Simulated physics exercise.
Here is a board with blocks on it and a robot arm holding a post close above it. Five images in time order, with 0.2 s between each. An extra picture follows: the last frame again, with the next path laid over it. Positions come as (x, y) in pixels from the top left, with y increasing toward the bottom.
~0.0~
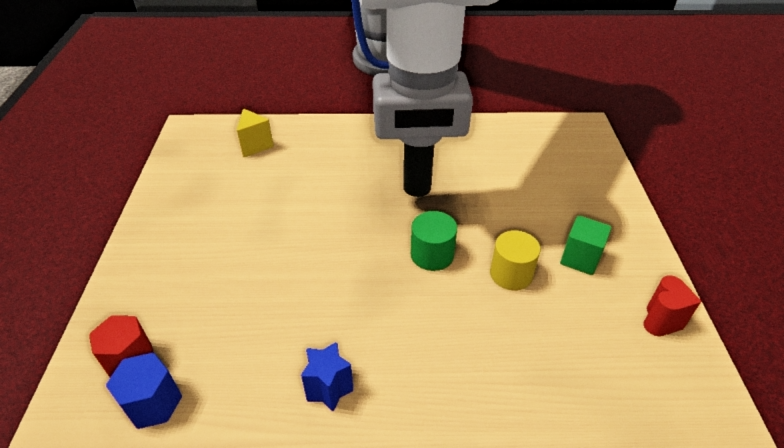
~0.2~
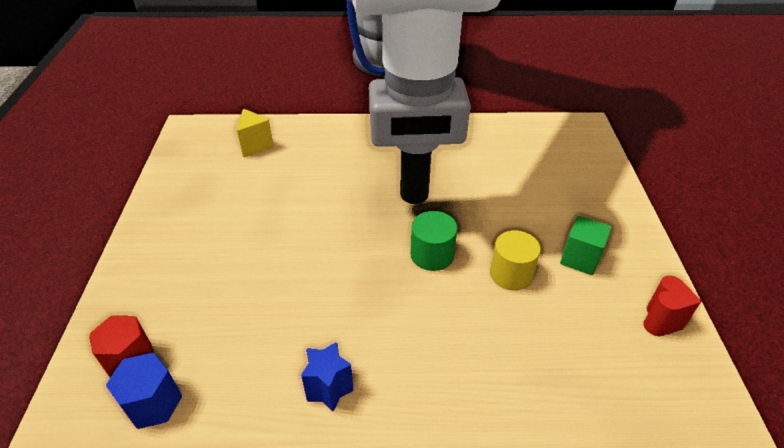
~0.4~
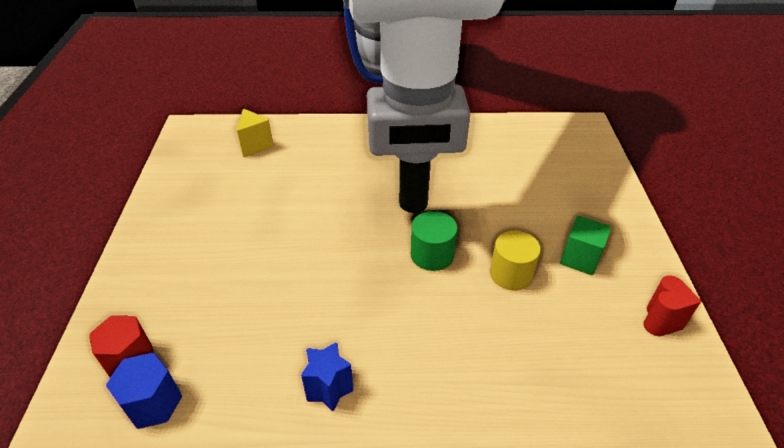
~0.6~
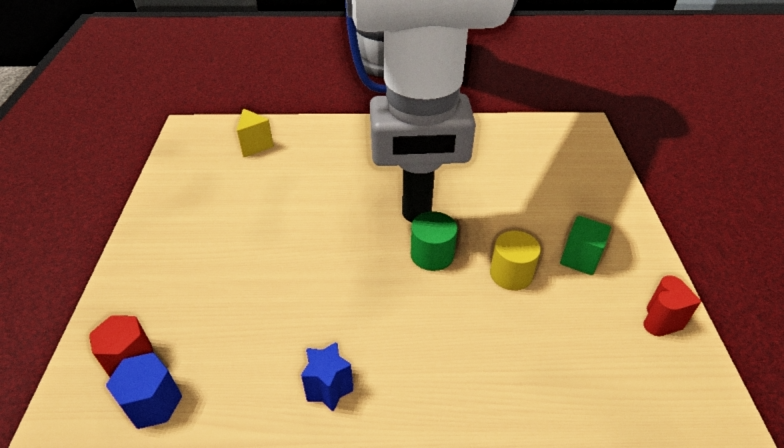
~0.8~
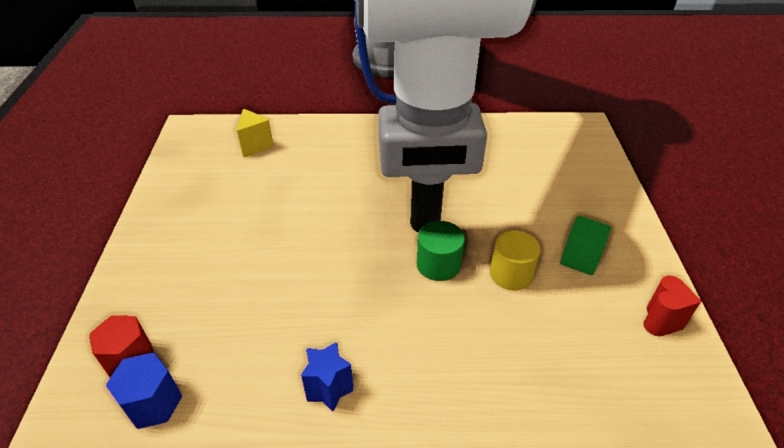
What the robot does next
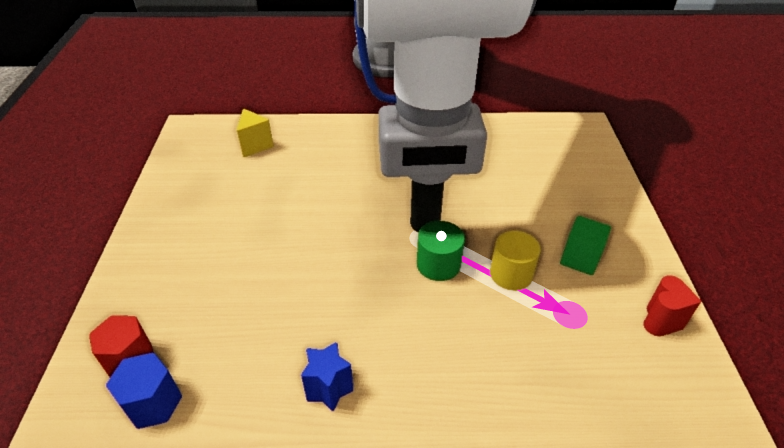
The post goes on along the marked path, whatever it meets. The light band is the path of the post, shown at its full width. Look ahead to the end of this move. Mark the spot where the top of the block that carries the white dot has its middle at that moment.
So, by the moment the path ends, you'll find the top centre of the block that carries the white dot at (470, 267).
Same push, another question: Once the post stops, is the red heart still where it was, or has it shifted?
It holds its position.
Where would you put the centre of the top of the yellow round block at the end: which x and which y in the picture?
The top centre is at (604, 265).
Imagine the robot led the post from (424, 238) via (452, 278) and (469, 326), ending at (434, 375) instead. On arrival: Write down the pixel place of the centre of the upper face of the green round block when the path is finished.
I'd guess (484, 368).
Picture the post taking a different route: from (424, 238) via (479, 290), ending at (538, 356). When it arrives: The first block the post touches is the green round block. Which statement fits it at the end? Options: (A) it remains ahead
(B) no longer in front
Choice B: No longer in front.
Path on the board, in a line from (424, 238) to (570, 315); the dot is on the green round block.
On the path given first. One third of the way, post at (471, 248); green round block at (464, 262).
Two thirds of the way, post at (522, 274); green round block at (470, 267); yellow round block at (565, 258).
At the end, post at (576, 301); green round block at (470, 267); yellow round block at (604, 265); green square in place; red heart in place.
